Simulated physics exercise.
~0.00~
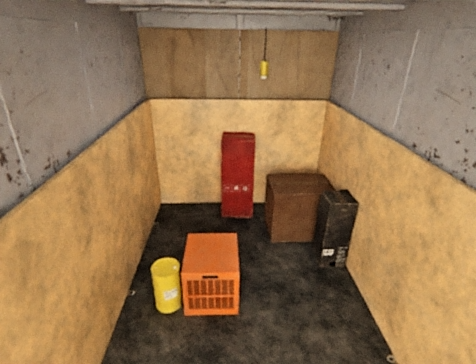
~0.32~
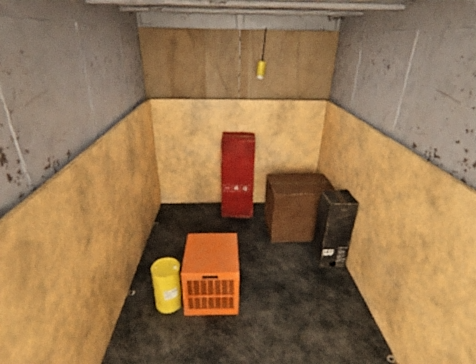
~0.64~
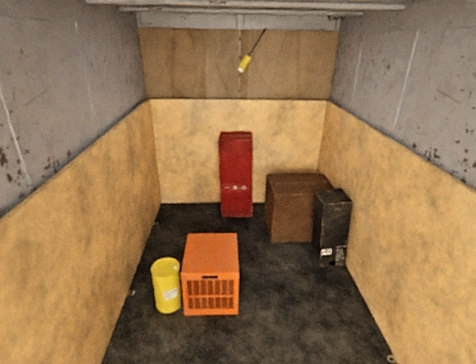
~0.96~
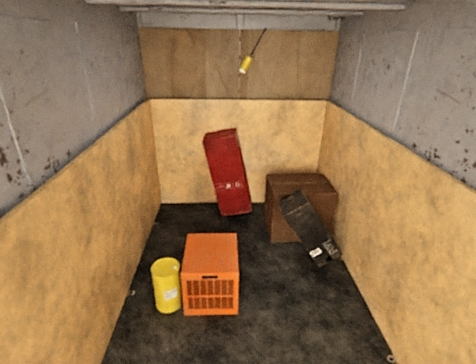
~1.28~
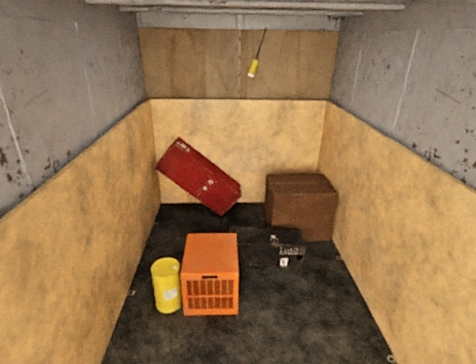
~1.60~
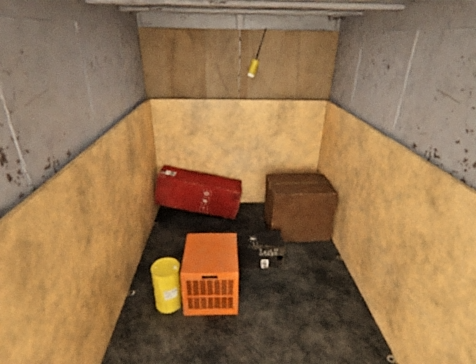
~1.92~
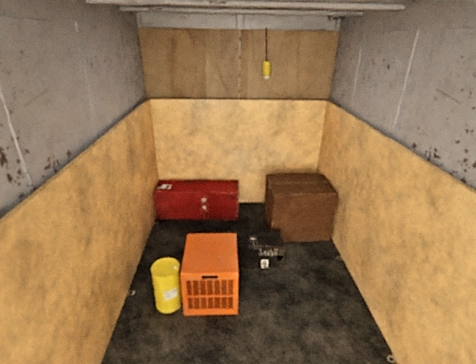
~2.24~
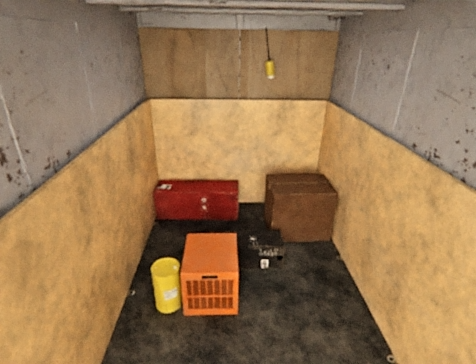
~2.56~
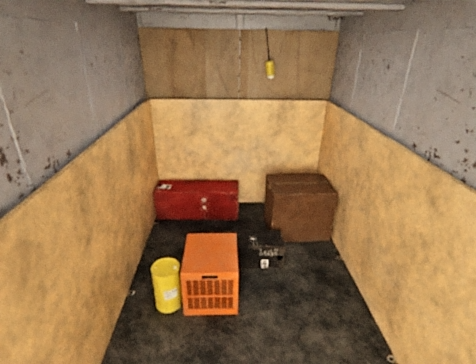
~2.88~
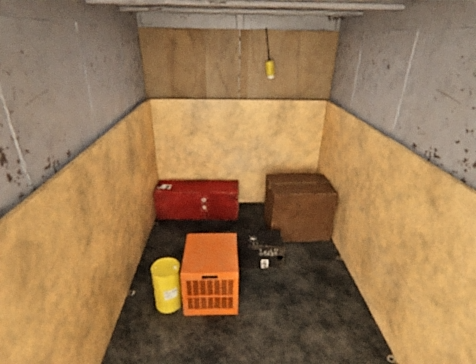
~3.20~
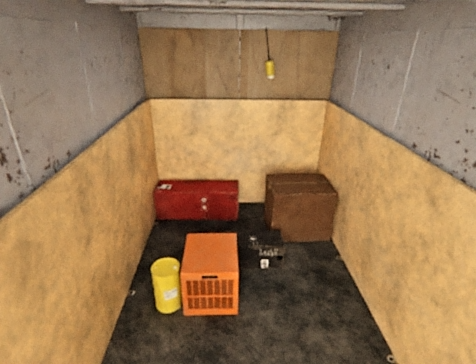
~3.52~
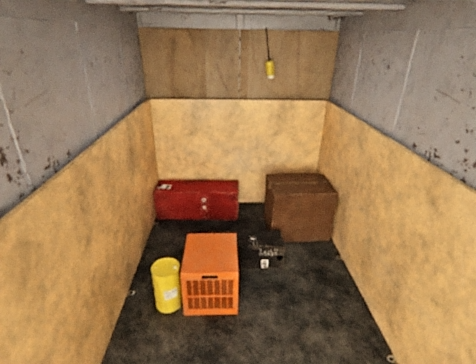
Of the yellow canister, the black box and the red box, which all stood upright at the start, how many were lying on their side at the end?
Two of them were lying on their side at the end, the black box and the red box.
